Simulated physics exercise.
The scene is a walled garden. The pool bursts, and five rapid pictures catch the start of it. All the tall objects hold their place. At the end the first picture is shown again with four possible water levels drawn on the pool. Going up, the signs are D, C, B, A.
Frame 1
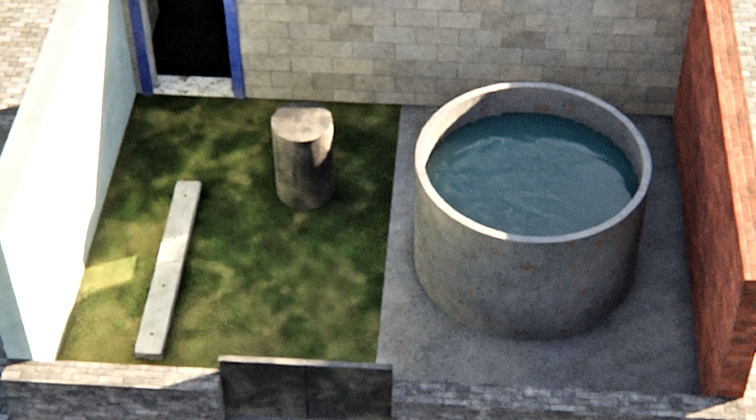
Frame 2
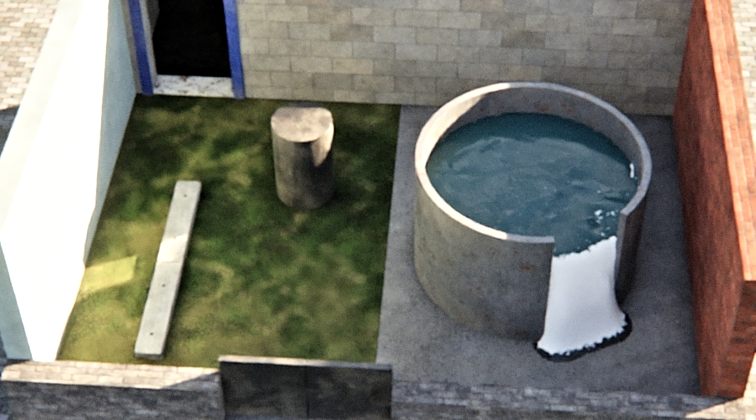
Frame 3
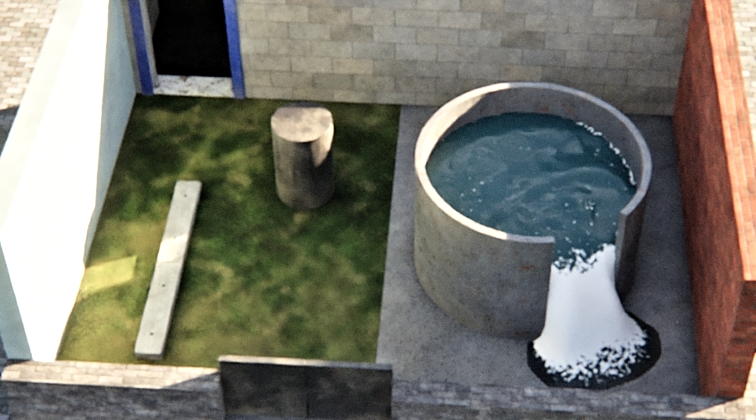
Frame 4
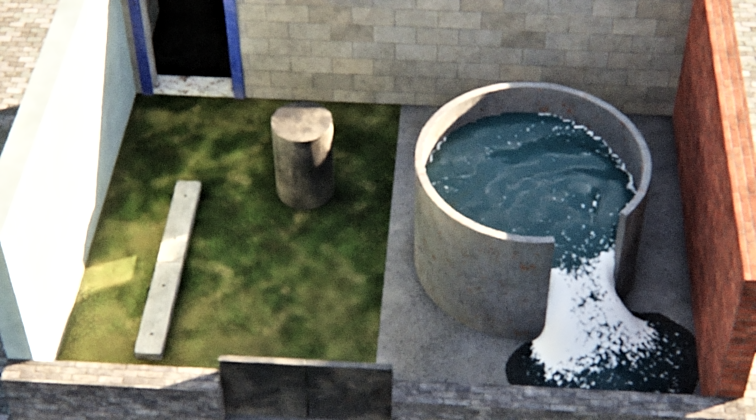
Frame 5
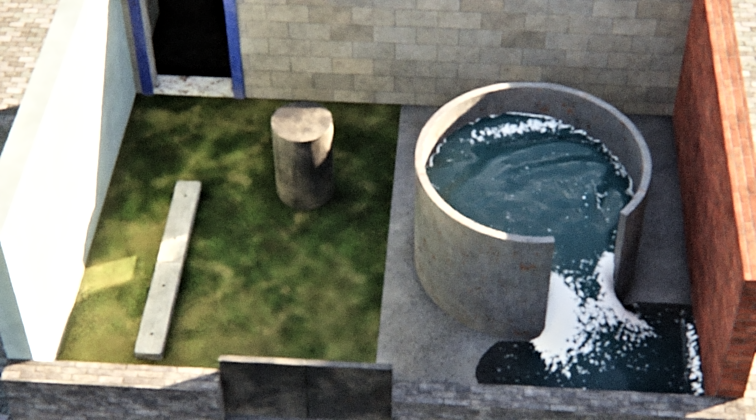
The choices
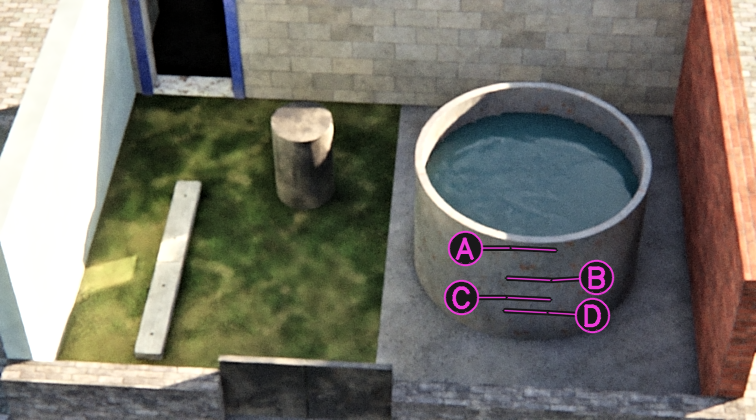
At first, water lies calm in a round stone pool on the right of a walled garden, beside a mossy green patch. A gap then appears in the pool's front wall, and white, foaming water pours through it. The water spreads across the grey paving to the red wall on the right.
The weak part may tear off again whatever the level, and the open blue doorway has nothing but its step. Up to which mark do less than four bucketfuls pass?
Go for C.
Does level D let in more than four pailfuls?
No, not at all.
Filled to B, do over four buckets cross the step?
Yes, it does.
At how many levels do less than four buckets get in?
Two of them.
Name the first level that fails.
Level B.
On the marked copy, A at (532, 249); B at (529, 279); C at (527, 298); D at (526, 311); from the bottom up D, C, B, A.
If A is chosen, dozens of bucketfuls pour in.
If B is chosen, about 9 bucketfuls get in.
If C is chosen, a splash gets over, under a bucket.
If D is chosen, nothing gets over.
